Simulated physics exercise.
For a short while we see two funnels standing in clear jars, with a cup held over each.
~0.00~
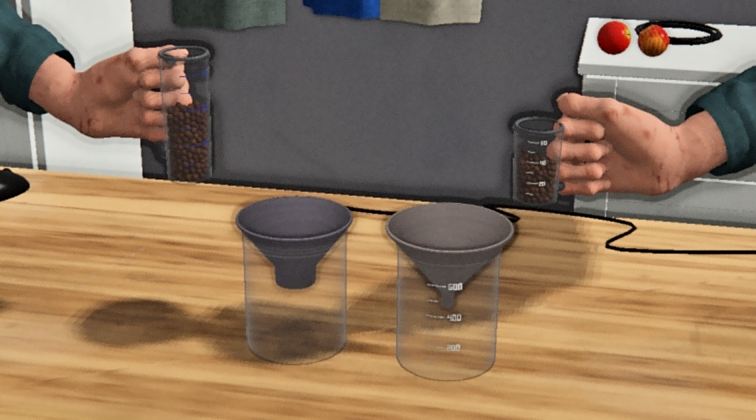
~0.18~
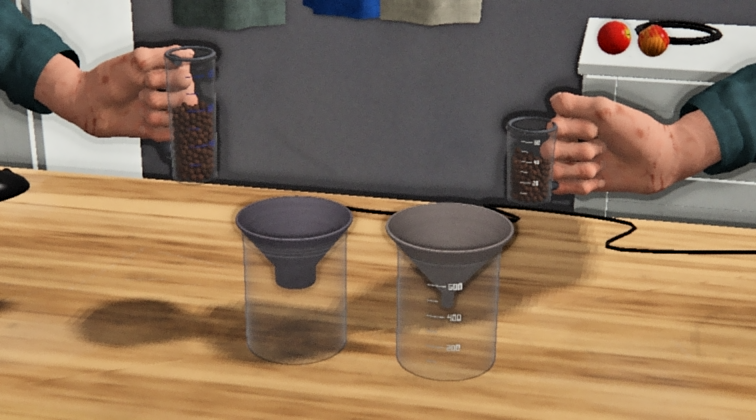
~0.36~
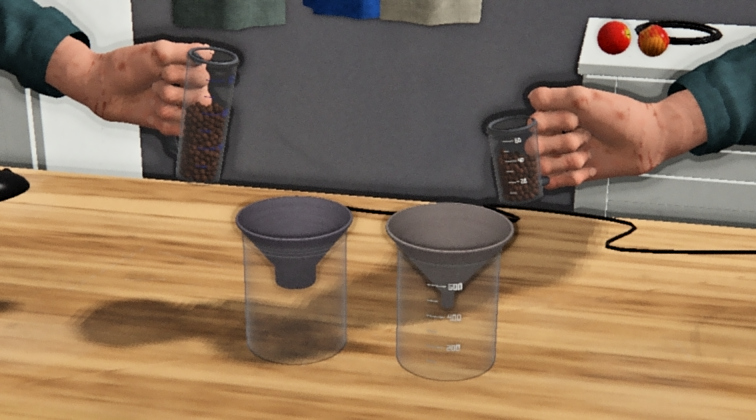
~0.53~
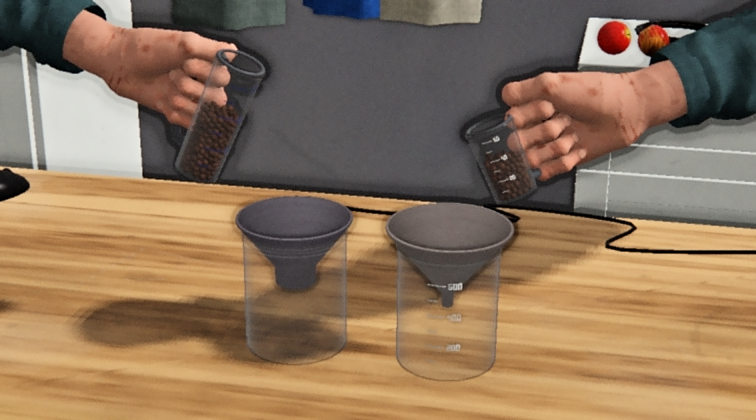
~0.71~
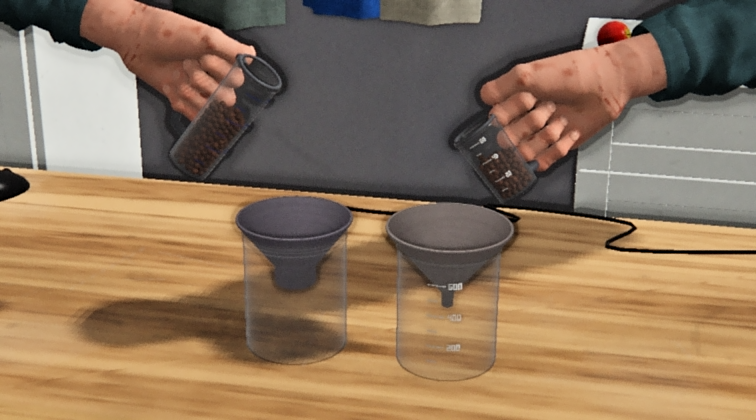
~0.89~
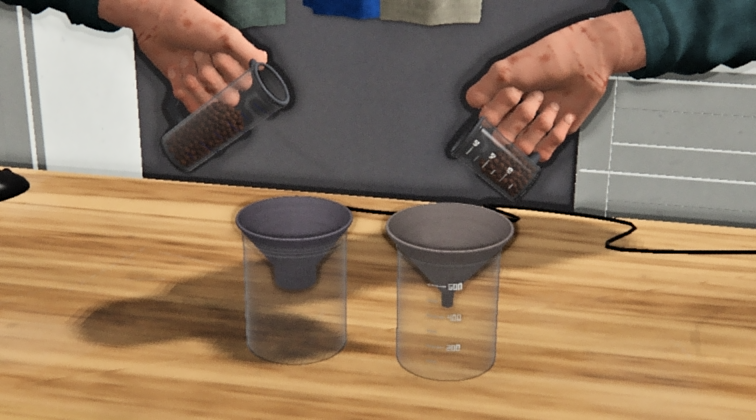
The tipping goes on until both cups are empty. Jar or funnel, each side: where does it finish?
Left: In the jar; right: Still in the funnel.
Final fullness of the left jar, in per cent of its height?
I'd say close to 10 in a hundred.
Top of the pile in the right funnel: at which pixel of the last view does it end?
The topmost pieces end close to (431, 258).
After 1.29 s, left, the whole lot still in the cup; right, the whole lot still in the cup.
After 1.64 s, left, all but a few still in the cup, a little in or over the funnel; right, the bulk still in the cup, near a quarter in or over the funnel.
After 1.93 s, left, near a quarter still in the cup, near half in or over the funnel, near a third down in the jar; right, all but a few in or over the funnel, only a few down in the jar.
In the end (2.8 s), left, the whole lot down in the jar; right, all but a few stuck in the funnel, only a few down in the jar.
